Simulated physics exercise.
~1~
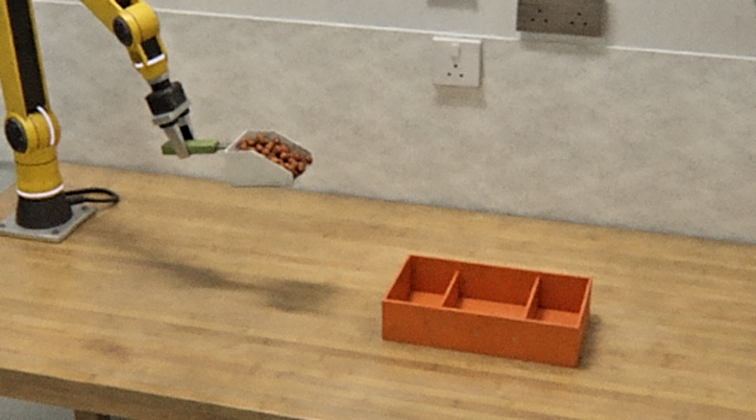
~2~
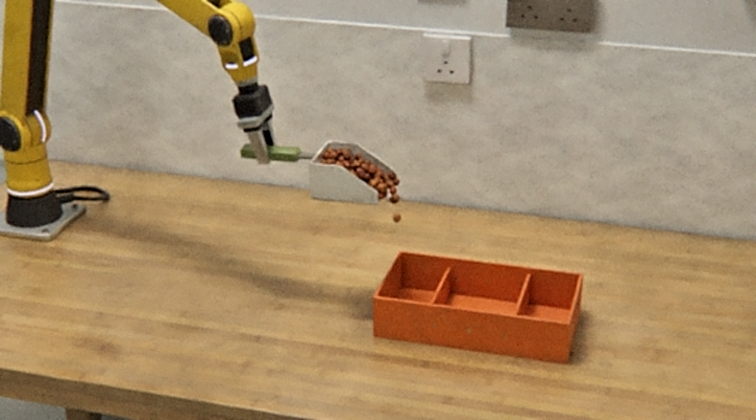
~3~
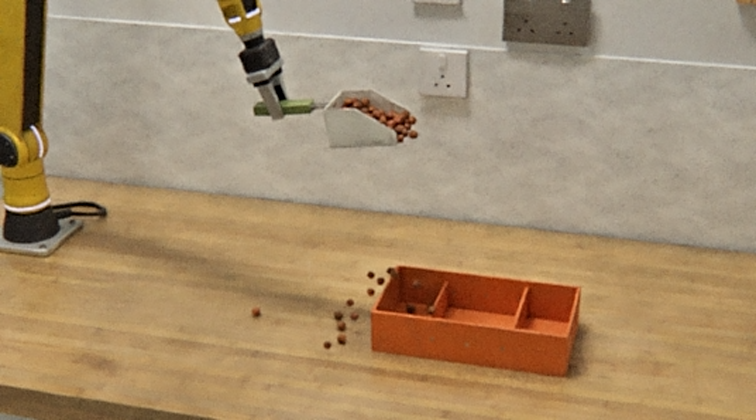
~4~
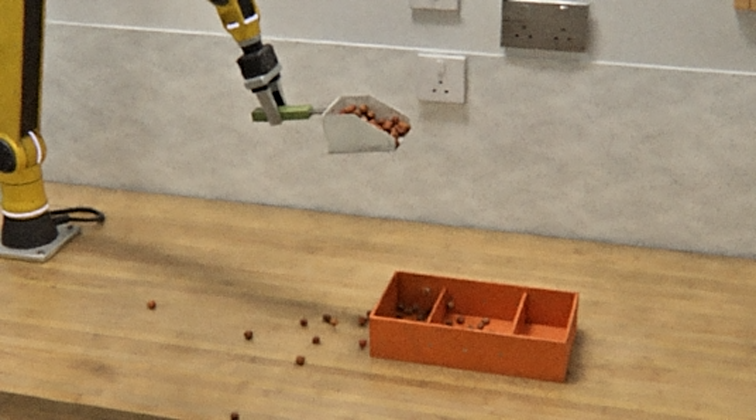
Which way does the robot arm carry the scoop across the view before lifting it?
The arm carries the scoop to the right, towards the orange box.
